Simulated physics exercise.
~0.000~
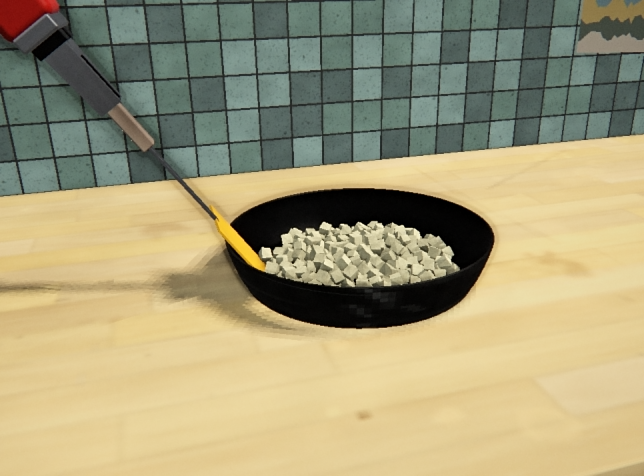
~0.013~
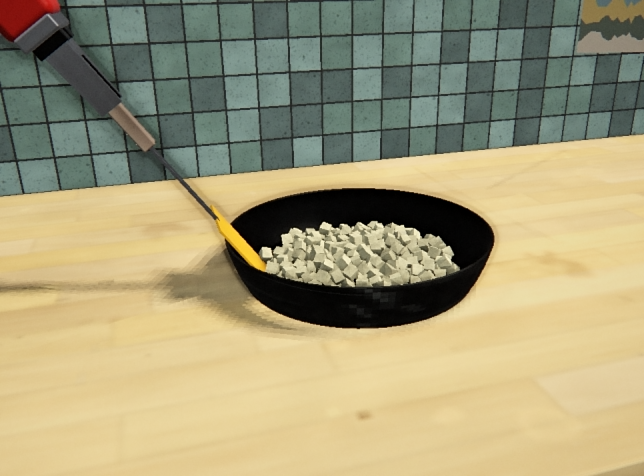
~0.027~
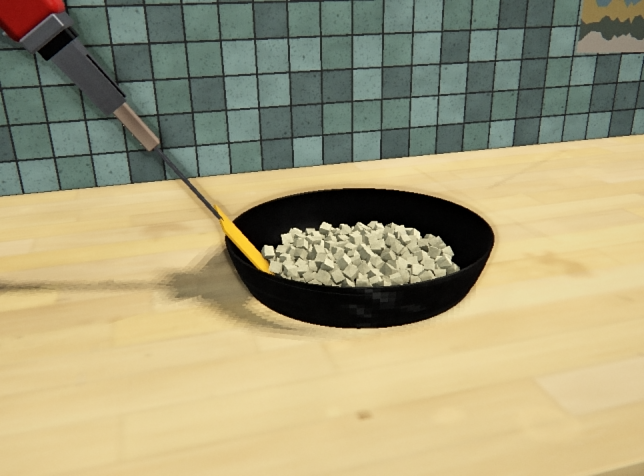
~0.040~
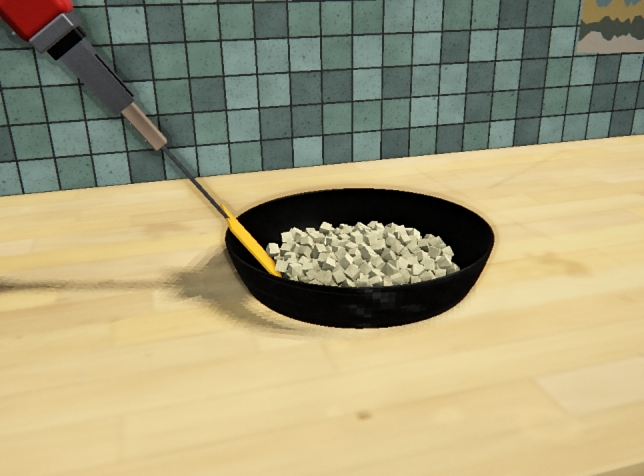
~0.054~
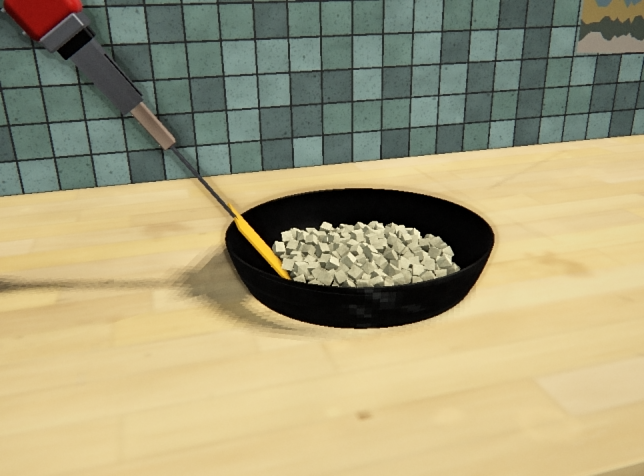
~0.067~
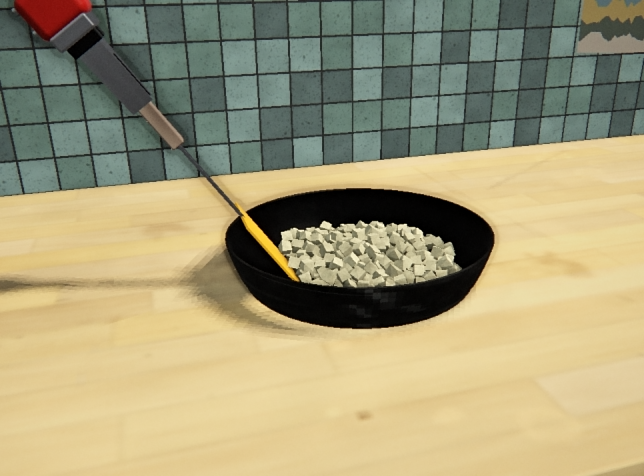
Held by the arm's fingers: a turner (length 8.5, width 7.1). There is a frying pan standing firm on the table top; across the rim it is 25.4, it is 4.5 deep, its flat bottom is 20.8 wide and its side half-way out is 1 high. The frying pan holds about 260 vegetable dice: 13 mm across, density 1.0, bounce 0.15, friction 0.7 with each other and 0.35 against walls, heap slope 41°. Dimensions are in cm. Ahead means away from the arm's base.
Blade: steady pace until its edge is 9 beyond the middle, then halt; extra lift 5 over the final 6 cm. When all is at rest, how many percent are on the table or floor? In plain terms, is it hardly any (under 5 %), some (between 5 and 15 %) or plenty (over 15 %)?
Some - between 5 and 15 %.
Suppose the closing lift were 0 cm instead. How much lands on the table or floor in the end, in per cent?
I'd say close to 5 per cent.
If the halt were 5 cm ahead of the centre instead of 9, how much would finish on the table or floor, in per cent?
I'd expect close to 0 per cent then.
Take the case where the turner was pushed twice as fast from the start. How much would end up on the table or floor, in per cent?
About 20 in a hundred.
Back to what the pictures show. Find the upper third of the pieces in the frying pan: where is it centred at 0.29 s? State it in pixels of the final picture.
Around (411, 230).
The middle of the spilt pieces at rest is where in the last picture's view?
Around (515, 243).
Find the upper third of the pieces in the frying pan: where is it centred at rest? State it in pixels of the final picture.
Pixel position: Approx. (434, 233).
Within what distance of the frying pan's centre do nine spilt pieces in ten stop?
Roughly 25 cm.
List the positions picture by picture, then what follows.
In the first frame, the turner top edge at (214, 217), sloping 55°; upper third of the load around (359, 252), from x 265 to 455, top at y 225; 264 in the frying pan.
In the second frame, the turner top edge at (215, 217), sloping 55°; upper third of the load around (359, 252), from x 265 to 455, top at y 225.
In the third frame, the turner top edge at (219, 217), sloping 55°; upper third of the load around (358, 252), from x 270 to 455, top at y 225.
In the fourth frame, the turner top edge at (226, 216), sloping 55°; upper third of the load around (355, 250), from x 275 to 455, top at y 225.
In the fifth frame, the turner top edge at (233, 215), sloping 55°; upper third of the load around (355, 248), from x 280 to 455, top at y 225.
In the sixth frame, the turner top edge at (241, 215), sloping 55°; upper third of the load around (358, 247), from x 280 to 455, top at y 225; 264 in the frying pan.
After 0.18 s, sloping 55°, highest piece 4 above the table; 264 in the frying pan.
After 0.29 s, sloping 55°, highest piece 7 above the table; 264 in the frying pan.
After 0.55 s, sloping 55°, highest piece 5 above the table; 240 in the frying pan, 21 on the table or floor, 3 on the blade or in flight.
After 1.60 s, sloping 55°, highest piece 5 above the table; 240 in the frying pan, 24 on the table or floor.
In the end, 240 in the frying pan, 24 on the table or floor. That is 9 % on the table or floor.
